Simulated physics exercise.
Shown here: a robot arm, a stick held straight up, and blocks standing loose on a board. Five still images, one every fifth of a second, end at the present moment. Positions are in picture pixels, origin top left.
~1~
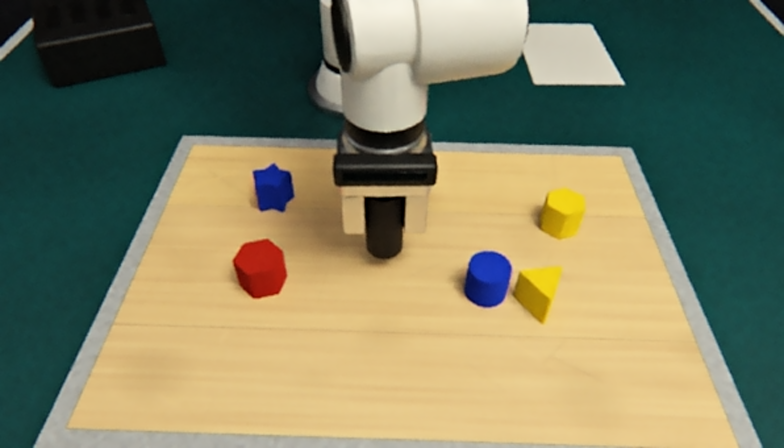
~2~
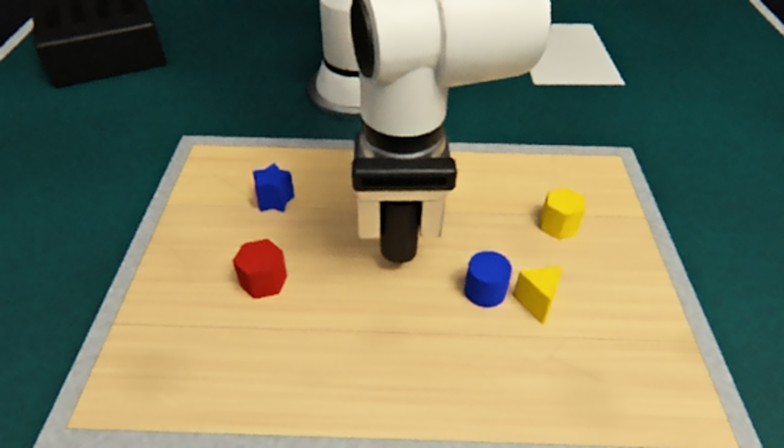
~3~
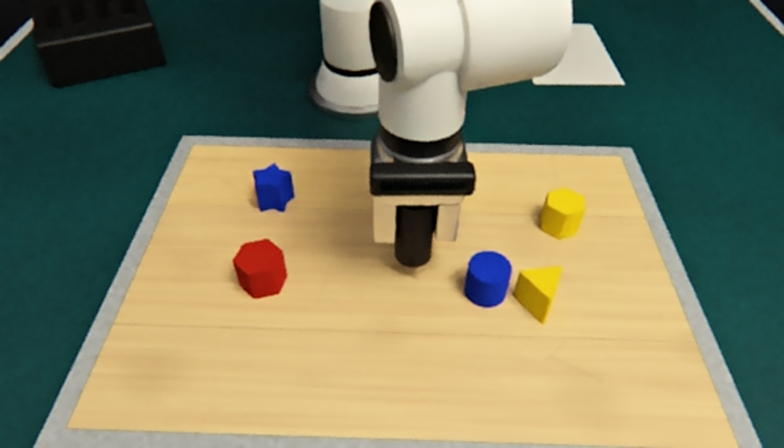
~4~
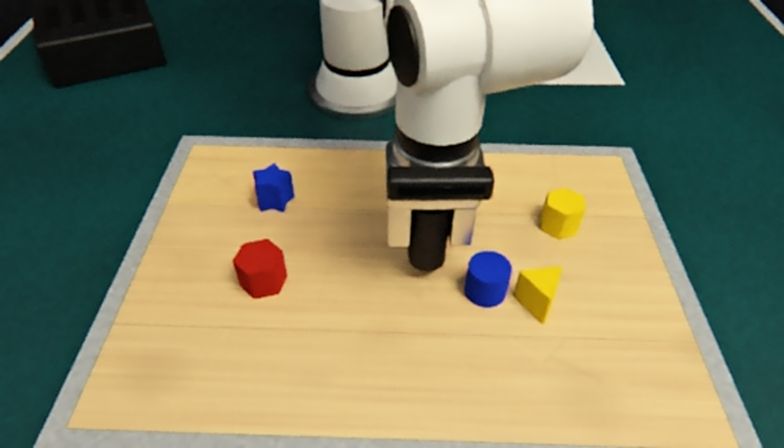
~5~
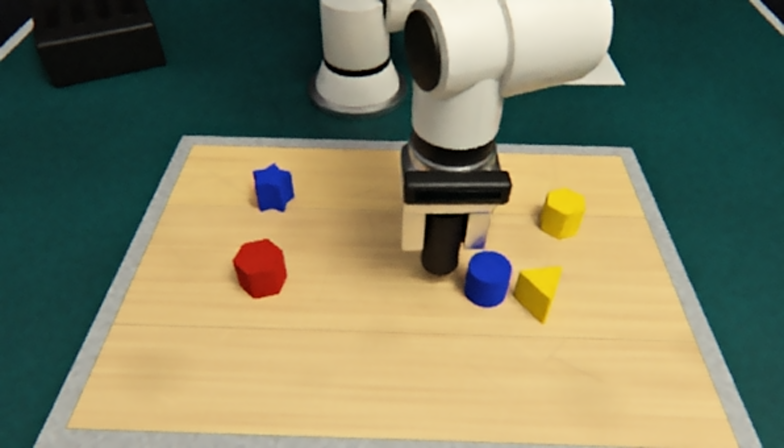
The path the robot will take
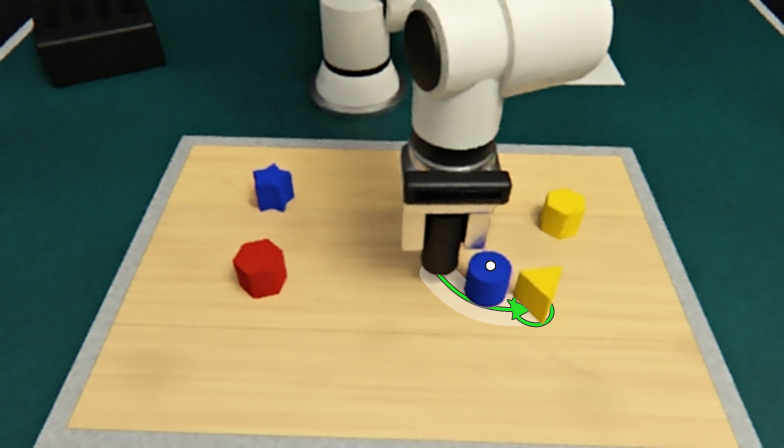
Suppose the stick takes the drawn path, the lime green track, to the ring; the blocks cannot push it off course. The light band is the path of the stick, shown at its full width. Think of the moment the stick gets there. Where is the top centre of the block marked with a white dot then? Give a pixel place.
Expect it around (569, 264).
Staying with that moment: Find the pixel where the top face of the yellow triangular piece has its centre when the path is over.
Its top centre is at about (607, 274).
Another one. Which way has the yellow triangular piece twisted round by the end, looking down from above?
It twists clockwise.
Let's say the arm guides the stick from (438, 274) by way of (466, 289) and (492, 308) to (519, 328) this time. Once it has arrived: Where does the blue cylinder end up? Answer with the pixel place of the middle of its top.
I predict (559, 284).
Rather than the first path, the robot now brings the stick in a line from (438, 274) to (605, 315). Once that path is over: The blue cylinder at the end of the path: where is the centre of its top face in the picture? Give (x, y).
At roughly (627, 327).
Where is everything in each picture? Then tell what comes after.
Stick's lower end (384, 246); blue cylinder (491, 266); yellow triangular piece (545, 278), in the first frame.
Stick (399, 250); blocks still, in the second frame.
Stick (413, 254); blocks still, in the third frame.
Stick (427, 258); blocks still, in the fourth frame.
Stick (440, 261); blue cylinder (491, 266); yellow triangular piece (545, 278), in the fifth frame.
Drawn move, from (438, 274) by way of (462, 296) and (496, 308) to (532, 308); the dot is on the blue cylinder.
What follows on the original path. One third of the way, stick (465, 284); blue cylinder (509, 271); yellow triangular piece (553, 279), turned 15° clockwise.
Two thirds of the way, stick (500, 296); blue cylinder (539, 271); yellow triangular piece (578, 276), turned 60° clockwise.
At the end, stick (536, 296); blue cylinder (569, 264); yellow triangular piece (607, 274), turned 65° clockwise.
